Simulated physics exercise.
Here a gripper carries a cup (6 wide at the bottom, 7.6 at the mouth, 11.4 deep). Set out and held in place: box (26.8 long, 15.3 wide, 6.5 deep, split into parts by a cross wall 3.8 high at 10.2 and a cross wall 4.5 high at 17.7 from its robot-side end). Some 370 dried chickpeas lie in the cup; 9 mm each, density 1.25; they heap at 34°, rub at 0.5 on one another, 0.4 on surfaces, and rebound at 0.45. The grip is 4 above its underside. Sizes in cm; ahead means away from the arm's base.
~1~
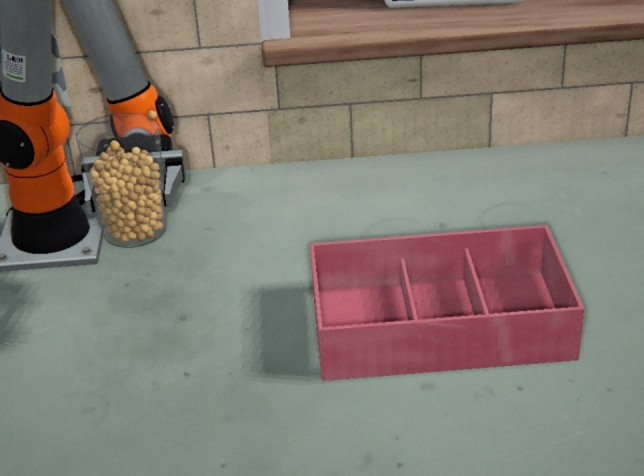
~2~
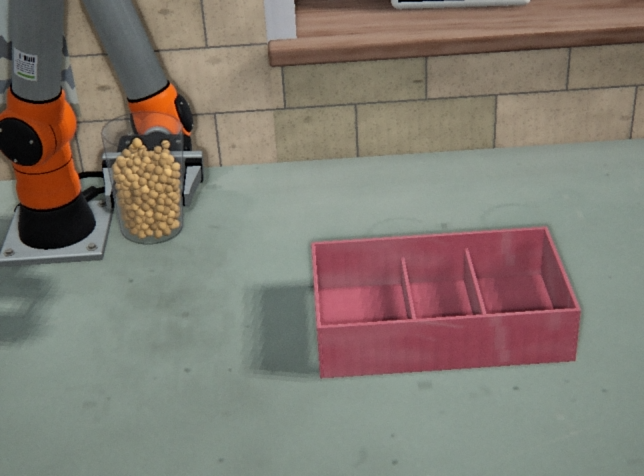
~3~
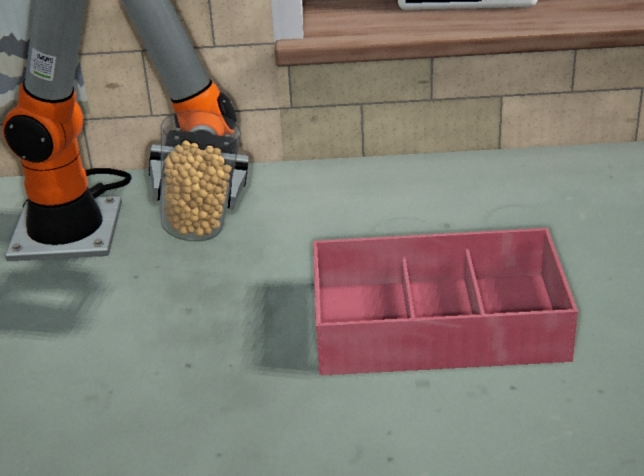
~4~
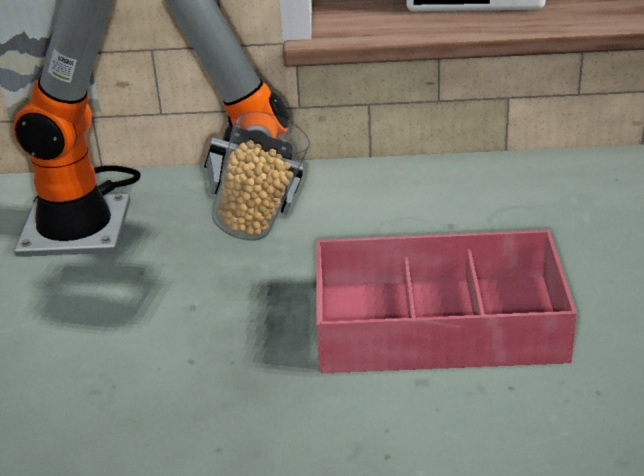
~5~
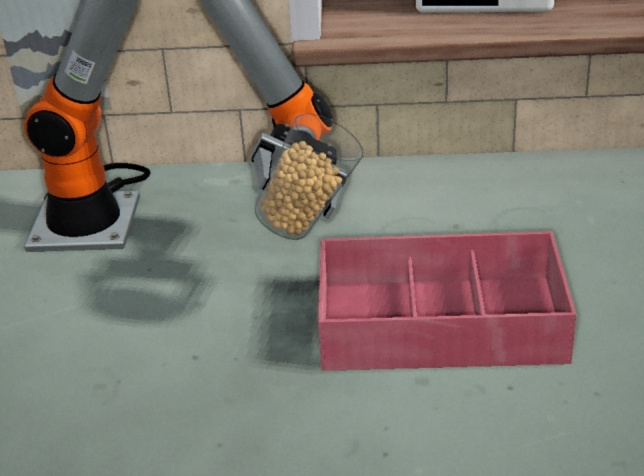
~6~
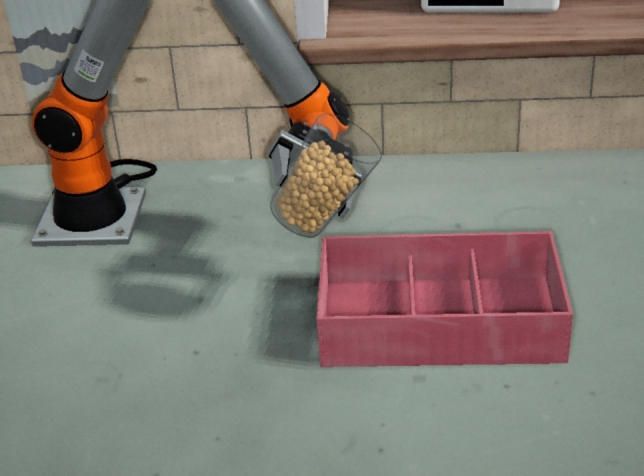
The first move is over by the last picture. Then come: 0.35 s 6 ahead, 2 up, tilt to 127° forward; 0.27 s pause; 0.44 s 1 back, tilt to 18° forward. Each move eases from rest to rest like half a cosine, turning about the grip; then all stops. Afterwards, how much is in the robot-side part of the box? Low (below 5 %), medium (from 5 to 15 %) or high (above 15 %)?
A low share, below 5 %, ends in the robot-side part of the box.
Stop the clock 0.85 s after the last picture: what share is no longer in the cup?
Near 100 per cent so far.
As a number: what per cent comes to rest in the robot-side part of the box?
Roughly 0 per cent.
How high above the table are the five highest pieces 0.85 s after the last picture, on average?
Roughly 4 cm.
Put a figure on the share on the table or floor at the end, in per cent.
Roughly 0 per cent.
Then, 0.42 s after the last picture, tilted 127° forward, highest piece 19 above the table; 201 in the cup, 172 in the middle part, 1 in the far-side part.
Then, 0.85 s after the last picture, tilted 69° forward, highest piece 4 above the table; 361 in the middle part, 13 in the far-side part.
Then, 1.26 s after the last picture, tilted 18° forward, highest piece 4 above the table; 361 in the middle part, 13 in the far-side part.
Then, 2.31 s after the last picture, tilted 18° forward, highest piece 4 above the table; 361 in the middle part, 13 in the far-side part.
Final count, 361 in the middle part, 13 in the far-side part. That is 0 % in the robot-side part of the box.
